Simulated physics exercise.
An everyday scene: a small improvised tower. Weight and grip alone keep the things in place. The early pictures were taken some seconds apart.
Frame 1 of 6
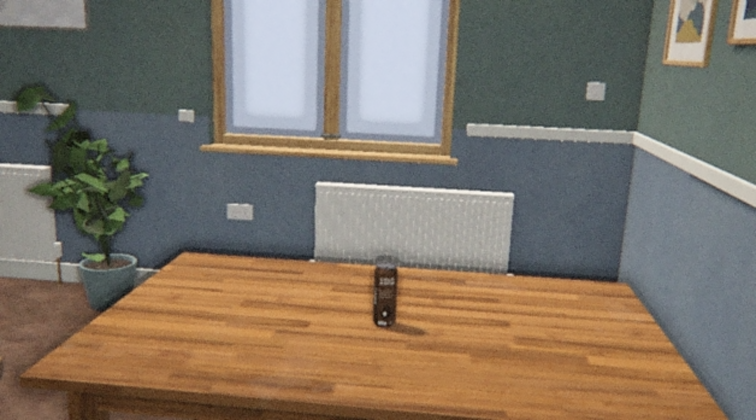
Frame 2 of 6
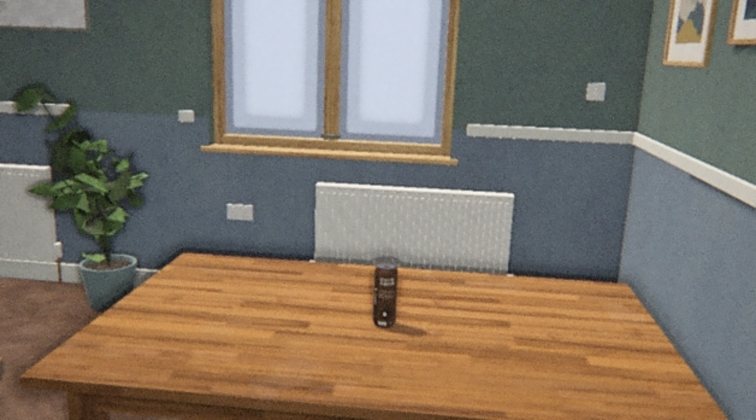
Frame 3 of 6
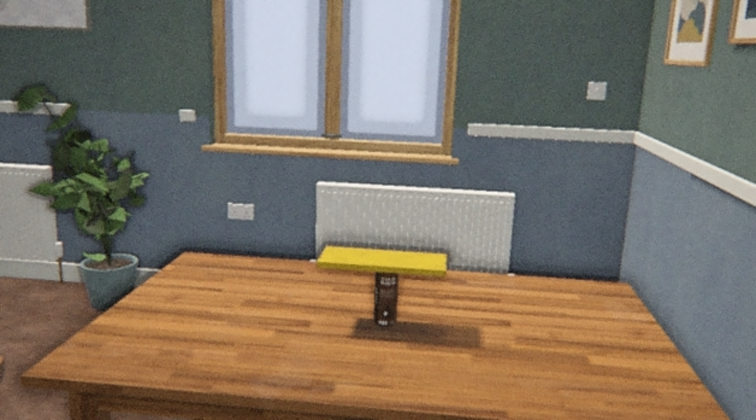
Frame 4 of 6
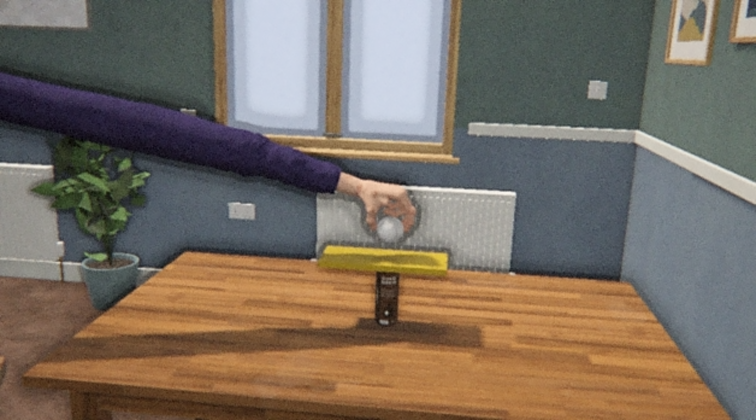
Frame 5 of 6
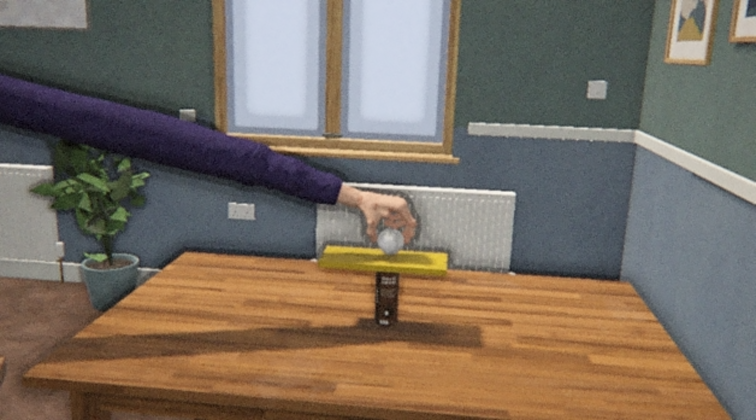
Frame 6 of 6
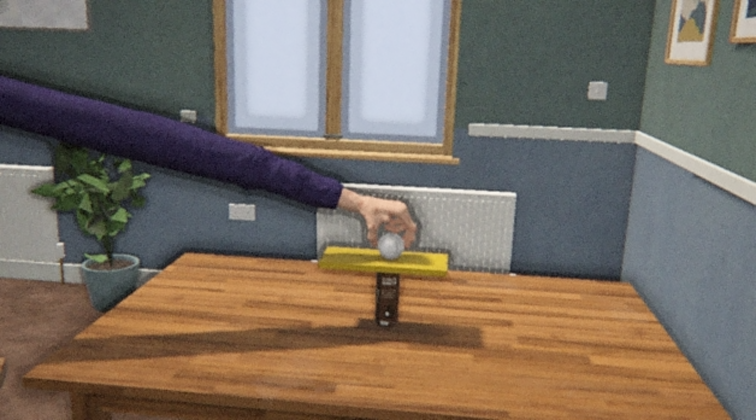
A purple-sleeved arm lowering a small white ball-like object onto a yellow board resting across a dark can on a wooden table.
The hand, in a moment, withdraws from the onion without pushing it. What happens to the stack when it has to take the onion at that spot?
It remains standing.
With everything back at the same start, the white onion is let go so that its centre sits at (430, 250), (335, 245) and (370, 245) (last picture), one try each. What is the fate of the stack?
The first time it stays standing, the second time it collapses, and the third time it stays standing.
Then, 0.80 s on from there, things are still on the move.
Then, 1.70 s on from there, no change.
In the end, all 3 unmoved. At the end, from the last picture's camera, white onion near (391, 246). The stack keeps its balance.
